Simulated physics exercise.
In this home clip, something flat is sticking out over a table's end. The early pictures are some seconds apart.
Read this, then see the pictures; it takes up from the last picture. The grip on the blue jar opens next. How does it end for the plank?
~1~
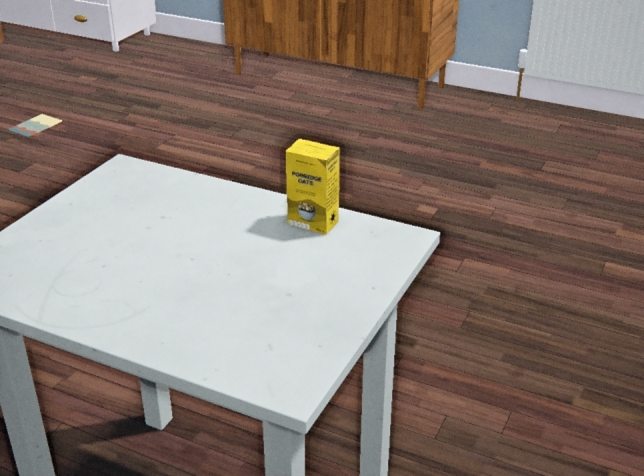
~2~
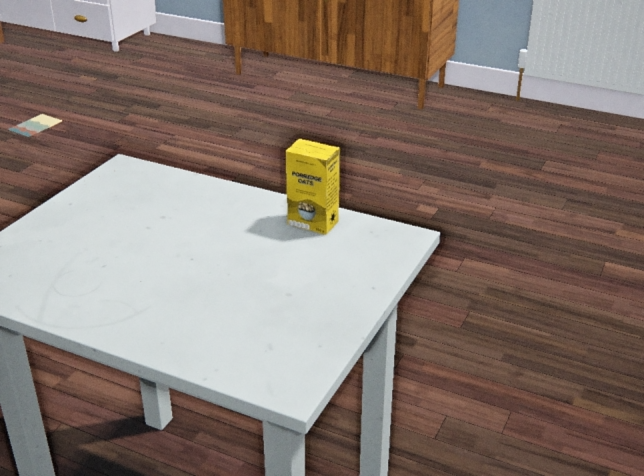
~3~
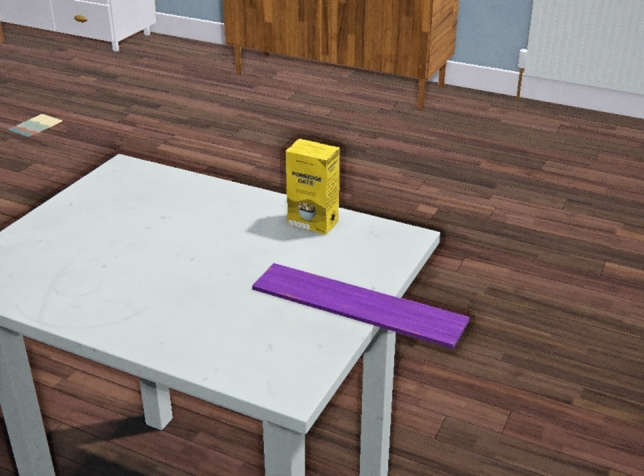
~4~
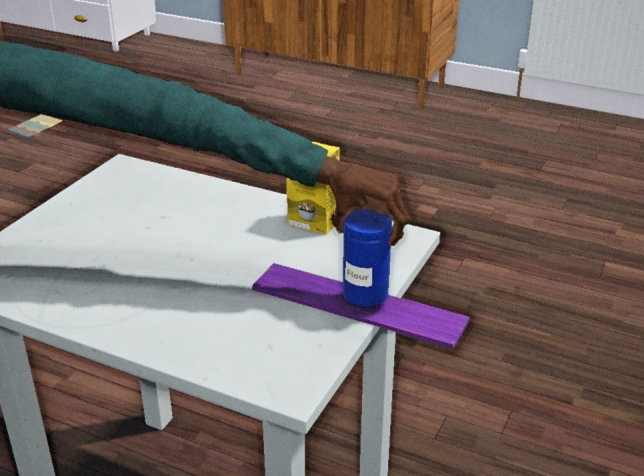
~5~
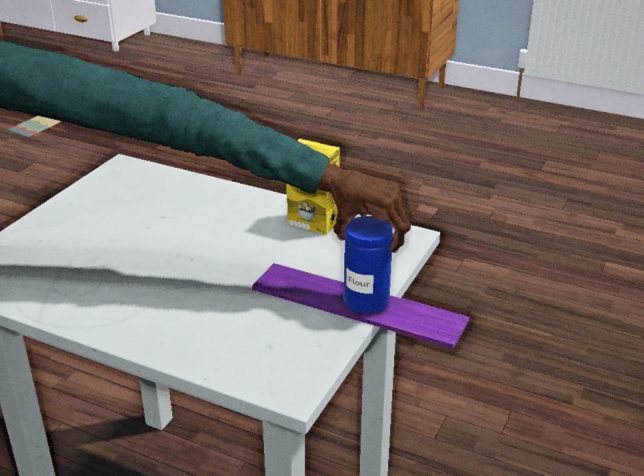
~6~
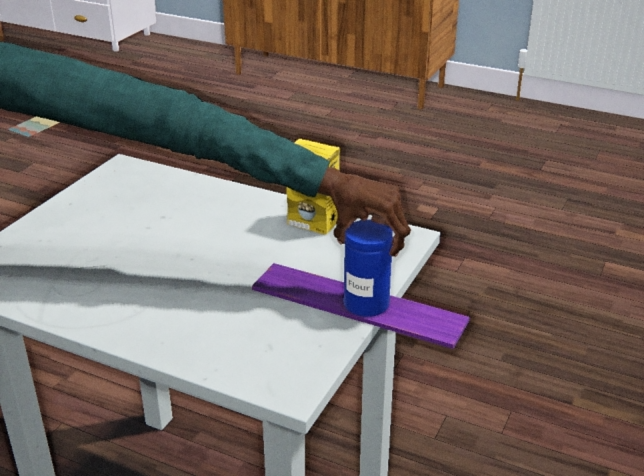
The plank stays where it is.
Then, 0.60 s after the last picture, nothing has stirred.
Then, 1.30 s after the last picture, blue jar resting near (368, 268).
At rest, all 3 in place. Seen from the same camera at the end, blue jar near (368, 268). The plank keeps its balance.
